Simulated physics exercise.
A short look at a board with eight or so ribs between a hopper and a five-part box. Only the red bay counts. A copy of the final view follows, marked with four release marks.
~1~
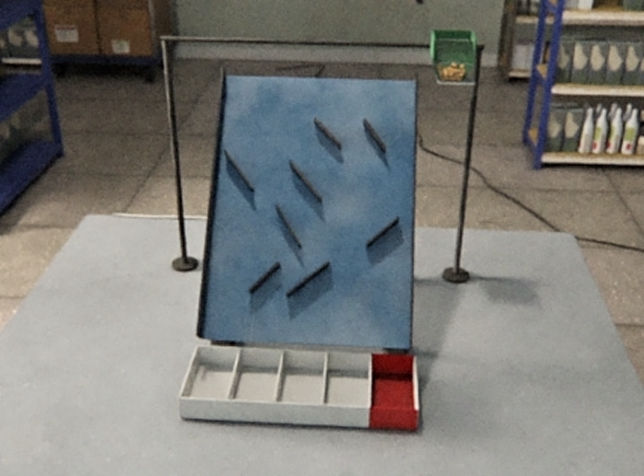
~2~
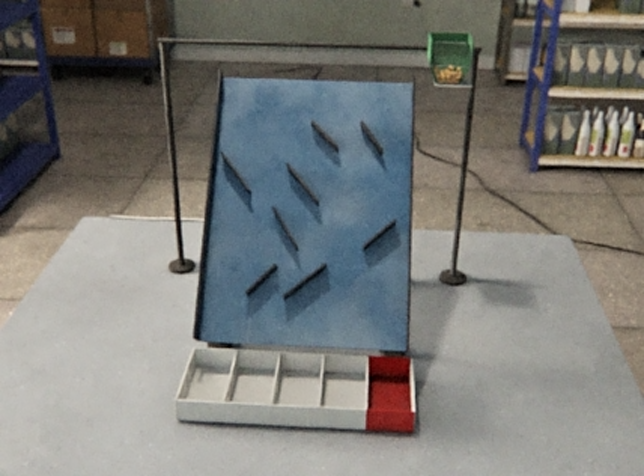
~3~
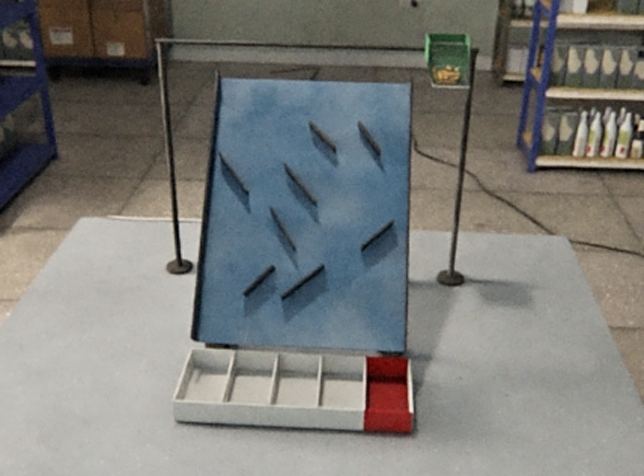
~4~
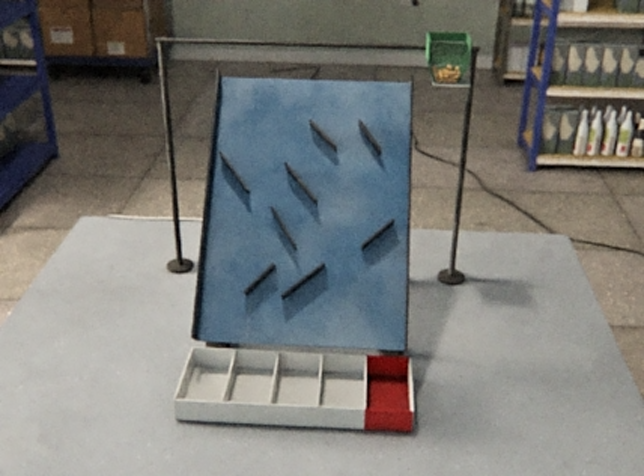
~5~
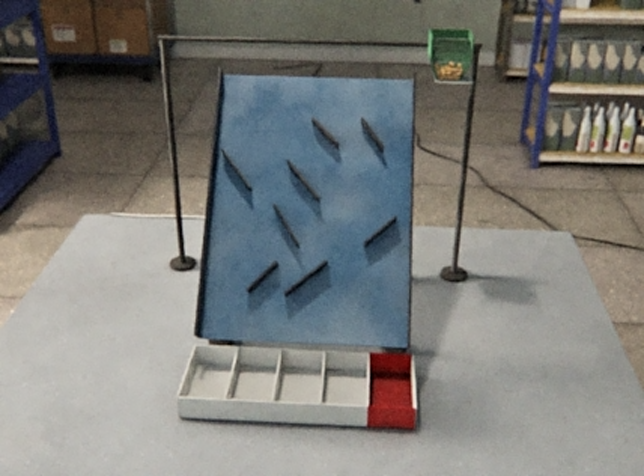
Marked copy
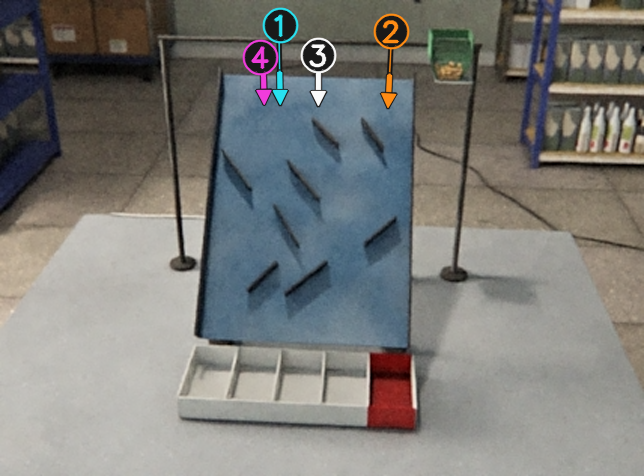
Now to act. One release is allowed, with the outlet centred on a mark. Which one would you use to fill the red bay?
I would pick mark 2.
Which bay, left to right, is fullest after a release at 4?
It is the first one.
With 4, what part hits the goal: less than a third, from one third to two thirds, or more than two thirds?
Less than a third.
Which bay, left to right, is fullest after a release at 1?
The first.
On the marked copy, mark 1 meets the board at (280, 99); mark 2 meets the board at (388, 102); mark 3 meets the board at (318, 100); mark 4 meets the board at (264, 99).
If 1 is chosen, a small part in the red bay, most in other bays.
If 2 is chosen, about two thirds in the red bay, about a quarter in other bays, a small part outside the box.
If 3 is chosen, a stray few in the red bay, nearly all in other bays, a stray few held on the board, a stray few outside the box.
If 4 is chosen, a stray few in the red bay, nearly all in other bays.
